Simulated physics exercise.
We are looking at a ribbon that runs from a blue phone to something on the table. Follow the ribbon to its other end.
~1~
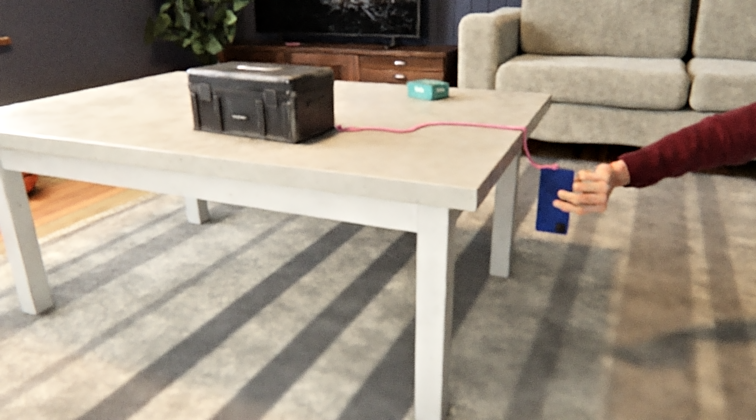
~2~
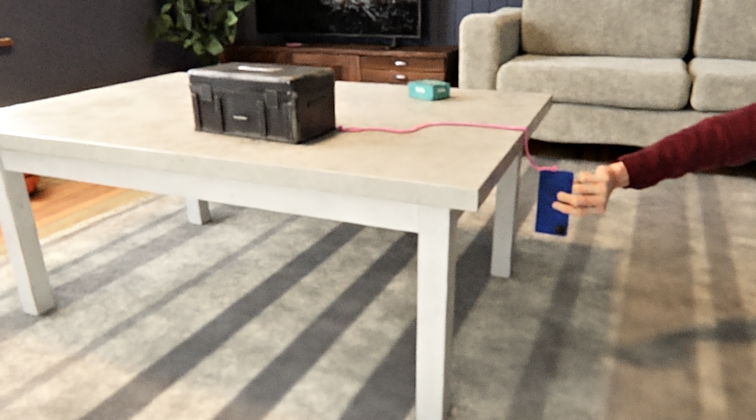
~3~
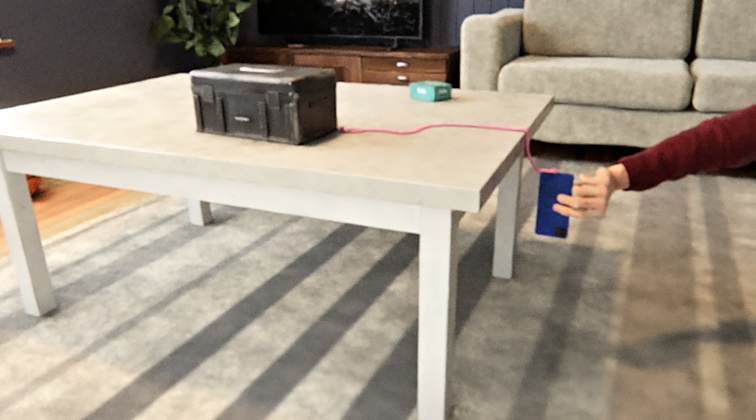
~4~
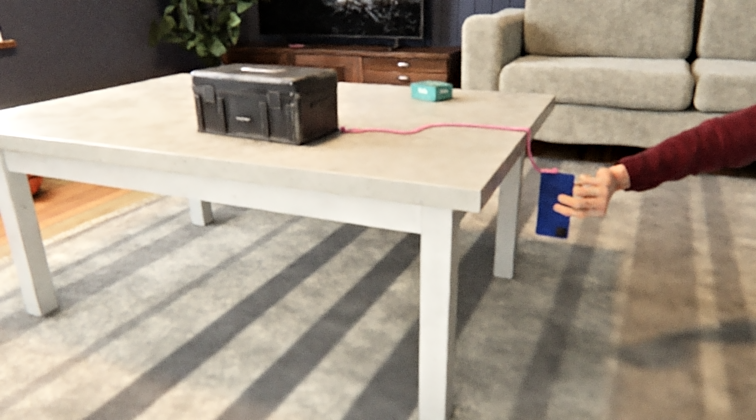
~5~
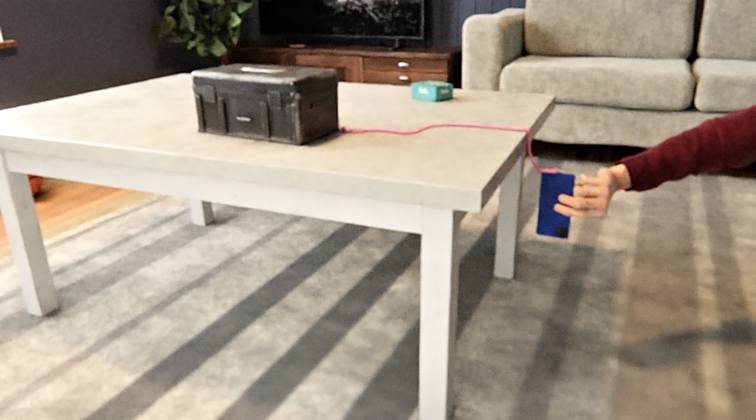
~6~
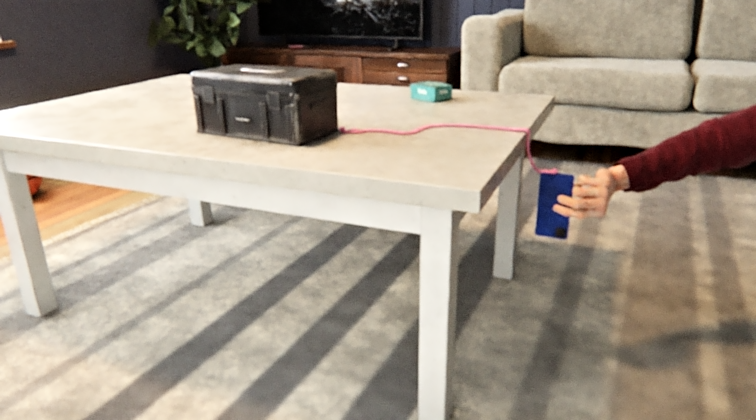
The clip opens on a pale table holding a black toolbox and a small turquoise box, while a hand at the right grips a blue phone beyond the table's edge. A pink ribbon runs from the phone across the tabletop to the toolbox, and almost nothing moves throughout.
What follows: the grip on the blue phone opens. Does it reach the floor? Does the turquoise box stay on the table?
The blue phone swings from the edge and the turquoise box stays on top.
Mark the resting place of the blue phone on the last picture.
At about (476, 278).
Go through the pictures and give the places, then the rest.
In the first picture, blue phone (555, 201); black toolbox (259, 68); turquoise box (428, 82).
In the second picture, blue phone (554, 203).
In the third picture, blue phone (554, 205).
In the fourth picture, blue phone (555, 205); ribbon through (391, 131) (444, 125).
In the fifth picture, blue phone (555, 206); ribbon through (391, 131) (445, 125).
In the sixth picture, blue phone (554, 206); black toolbox (263, 70); turquoise box (431, 84); ribbon tied to the toolbox, with little slack.
Then, 1.00 s later than the last view, phone above the floor near (540, 271); toolbox as before; box as before.
Then, 1.92 s later than the last view, phone above the floor near (512, 279); toolbox as before; box as before.
Finally, phone above the floor near (475, 278); toolbox as before; box as before. The blue phone hangs in the air and the turquoise box remains where it stands.
